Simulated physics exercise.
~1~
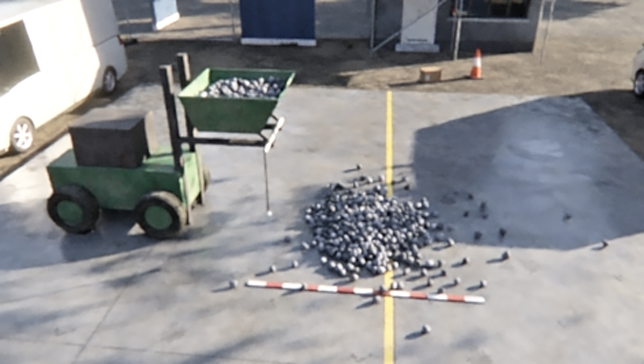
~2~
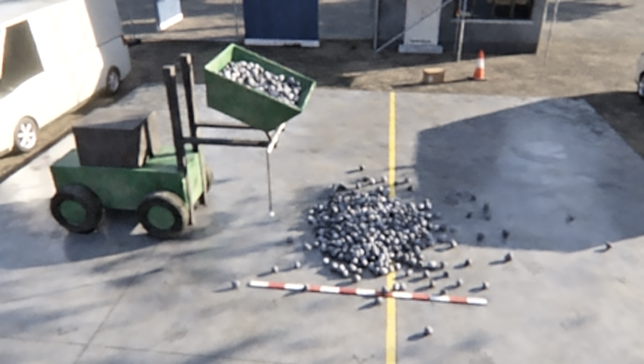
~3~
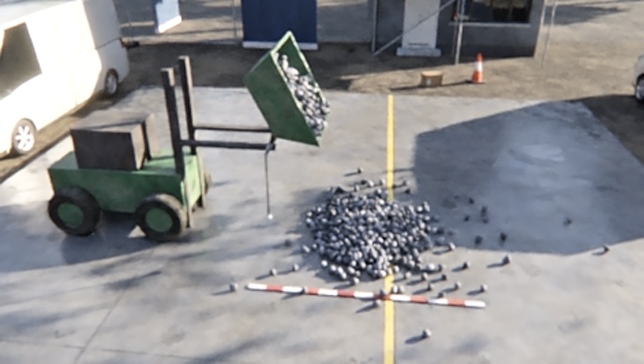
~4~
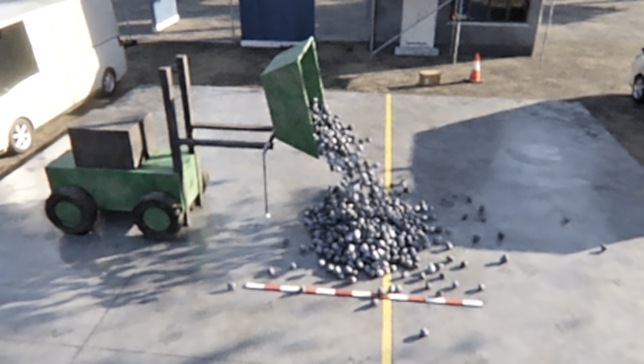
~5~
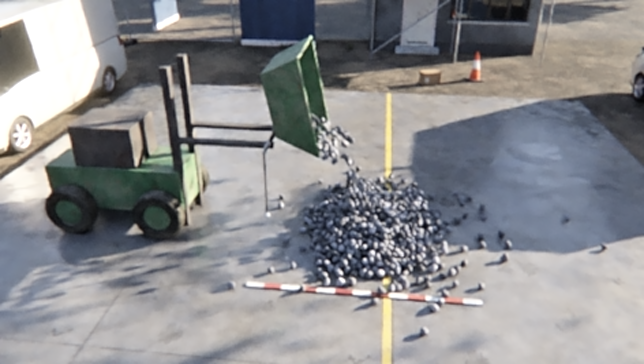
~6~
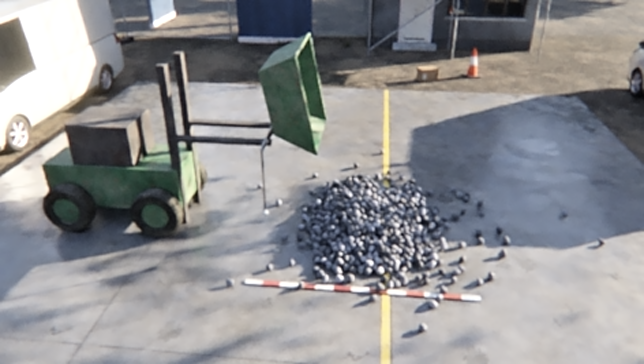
A green forklift's skip tips right and empties its grey stones onto the pile below.
